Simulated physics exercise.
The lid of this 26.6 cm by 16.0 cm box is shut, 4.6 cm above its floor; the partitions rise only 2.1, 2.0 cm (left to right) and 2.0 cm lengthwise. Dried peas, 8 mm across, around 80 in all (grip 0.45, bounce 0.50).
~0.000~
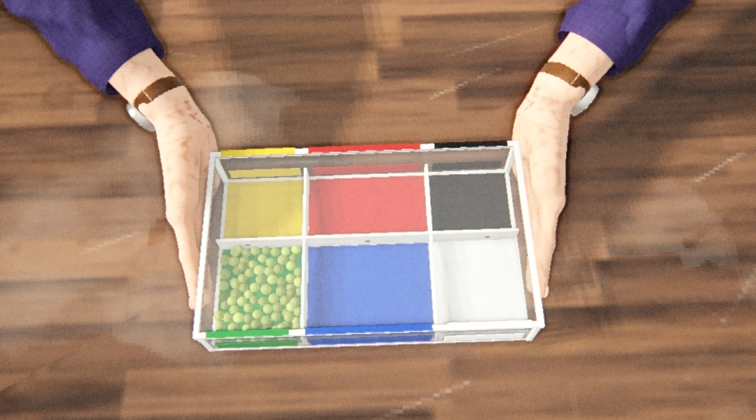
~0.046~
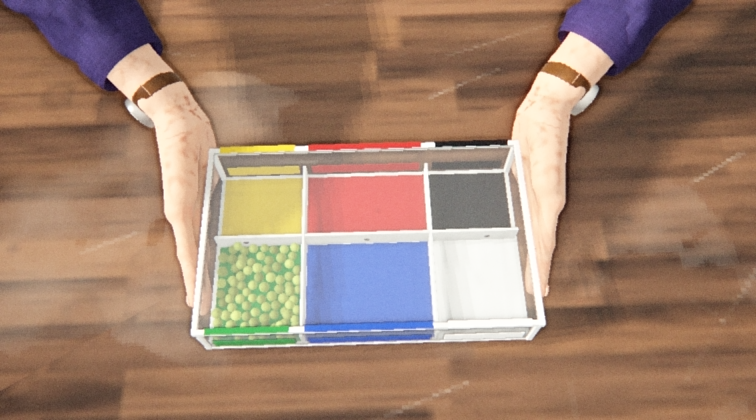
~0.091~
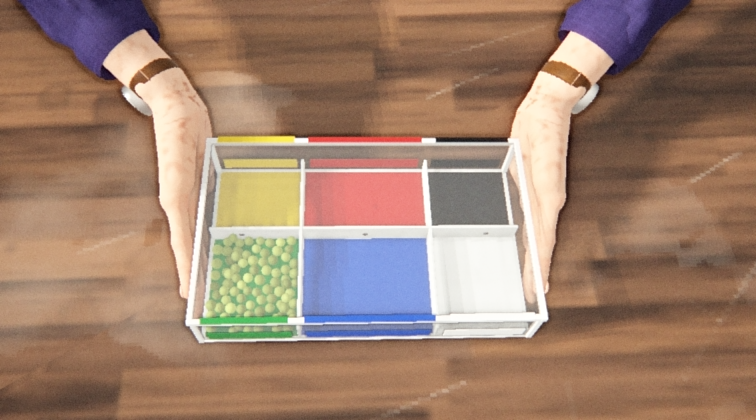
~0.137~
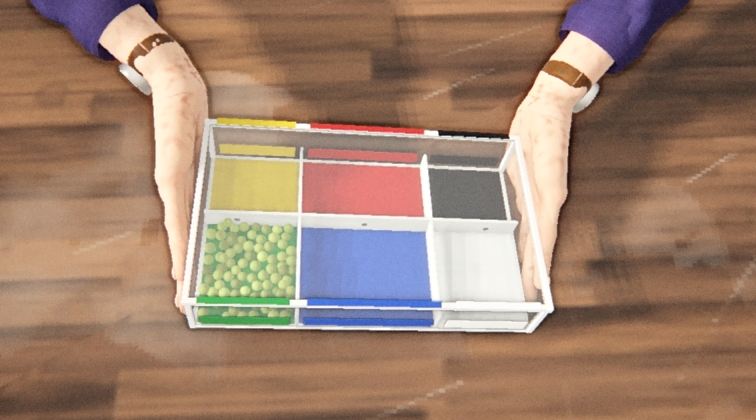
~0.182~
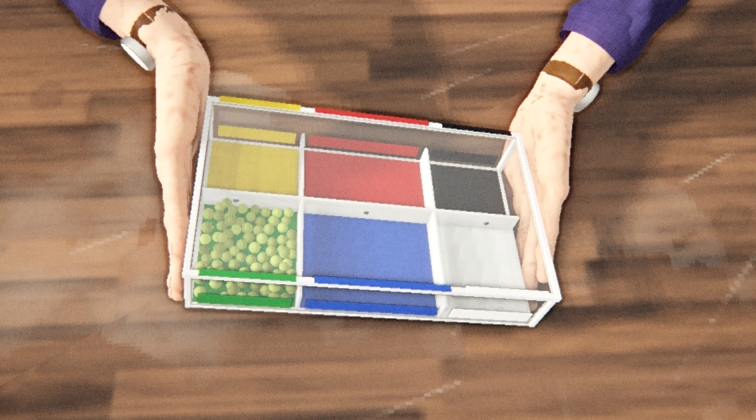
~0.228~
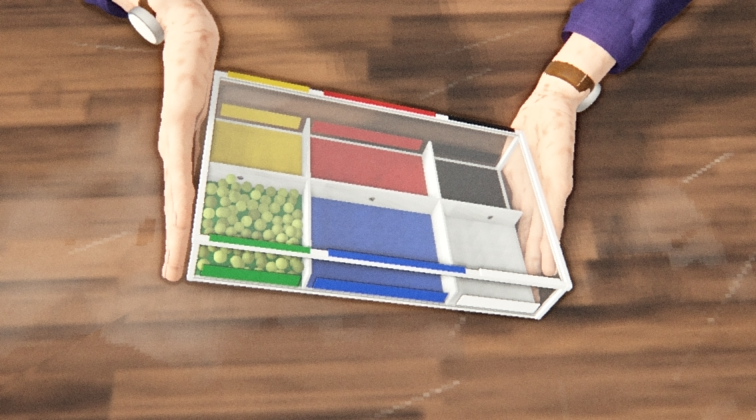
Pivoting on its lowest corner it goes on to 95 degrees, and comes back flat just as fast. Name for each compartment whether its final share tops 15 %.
Red yes, blue no, green no, yellow no, white no, black yes.
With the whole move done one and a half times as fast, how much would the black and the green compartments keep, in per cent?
Then: Black 65, green 0.
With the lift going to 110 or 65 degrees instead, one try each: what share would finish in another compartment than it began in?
Some 100 and 55 per cent.
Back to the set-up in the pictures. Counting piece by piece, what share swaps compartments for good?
About 100 per cent.
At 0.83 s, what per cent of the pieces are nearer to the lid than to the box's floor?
Some 100 per cent.
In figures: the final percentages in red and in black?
Red 30, black 70.
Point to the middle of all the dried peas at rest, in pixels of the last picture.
Around (458, 186).
After 0.83 s, tilt 94 degrees; red 20 %, blue 35 %, green 25 %, yellow 20 %.
Then, at 1.24 s, tilt 39 degrees; red 30 %, black 70 %.
Then, at 1.72 s, tilt 0 degrees; red 30 %, black 70 %.
In the end, at 2.6 s, red 30 %, blue 0 %, green 0 %, yellow 0 %, white 0 %, black 70 %.
